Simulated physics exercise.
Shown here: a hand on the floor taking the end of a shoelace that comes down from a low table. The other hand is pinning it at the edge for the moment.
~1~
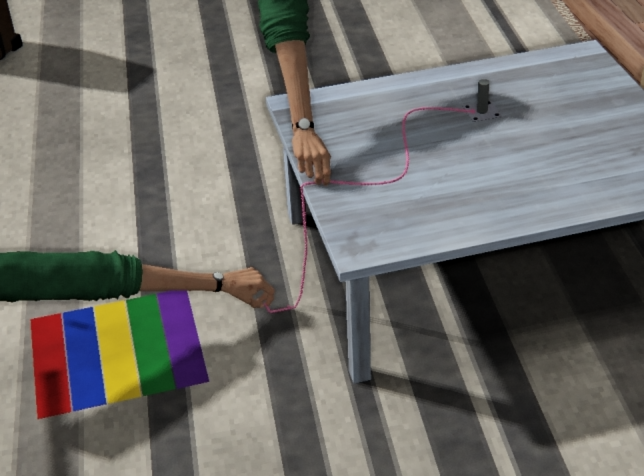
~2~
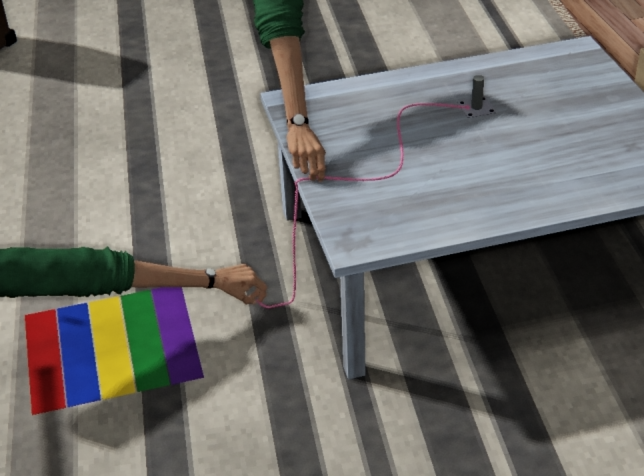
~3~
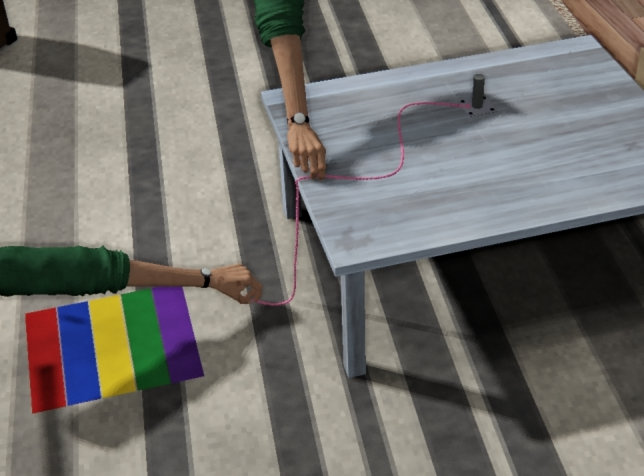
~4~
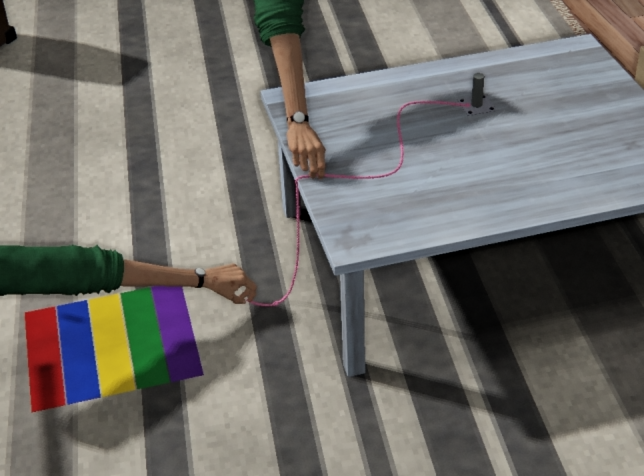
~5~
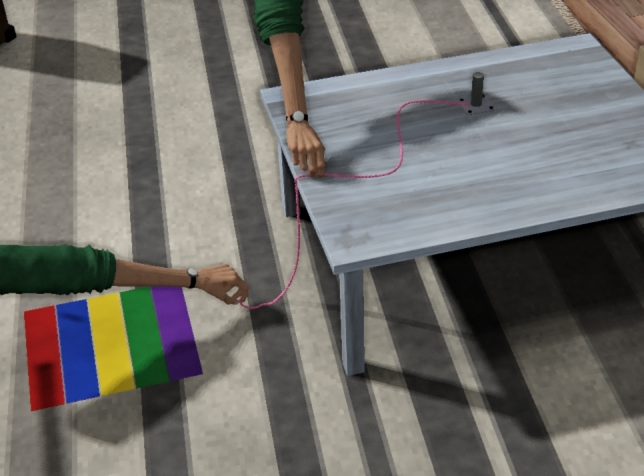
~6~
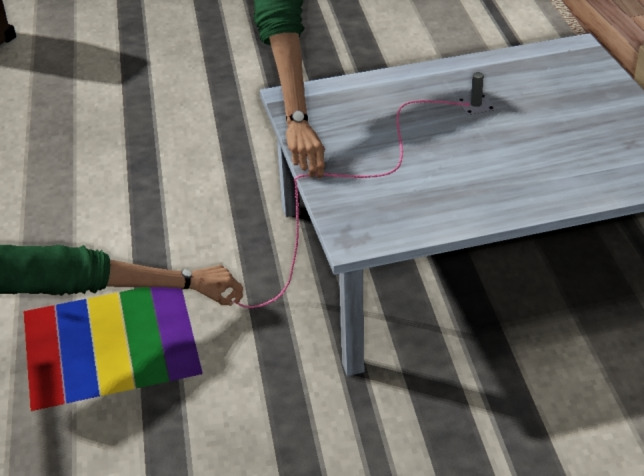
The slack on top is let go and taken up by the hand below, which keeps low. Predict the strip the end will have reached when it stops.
I would say the blue strip.
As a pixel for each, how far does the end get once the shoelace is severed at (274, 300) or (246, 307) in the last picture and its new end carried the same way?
In order, around (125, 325) and (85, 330).
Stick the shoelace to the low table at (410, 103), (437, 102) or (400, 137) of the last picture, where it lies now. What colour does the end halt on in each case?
Blue; blue; yellow.
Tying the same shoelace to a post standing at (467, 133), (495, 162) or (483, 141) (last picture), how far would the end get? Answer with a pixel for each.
Roughly (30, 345), (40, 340) and (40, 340), try by try.
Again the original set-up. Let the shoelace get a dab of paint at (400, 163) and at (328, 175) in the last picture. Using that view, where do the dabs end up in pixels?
One finishes at (320, 153) and the other at (253, 196).
Soon after, end near (117, 325); over yellow.
Then, end near (84, 332); over blue.
At full stretch, end near (65, 336); over blue. It halts on the blue strip.
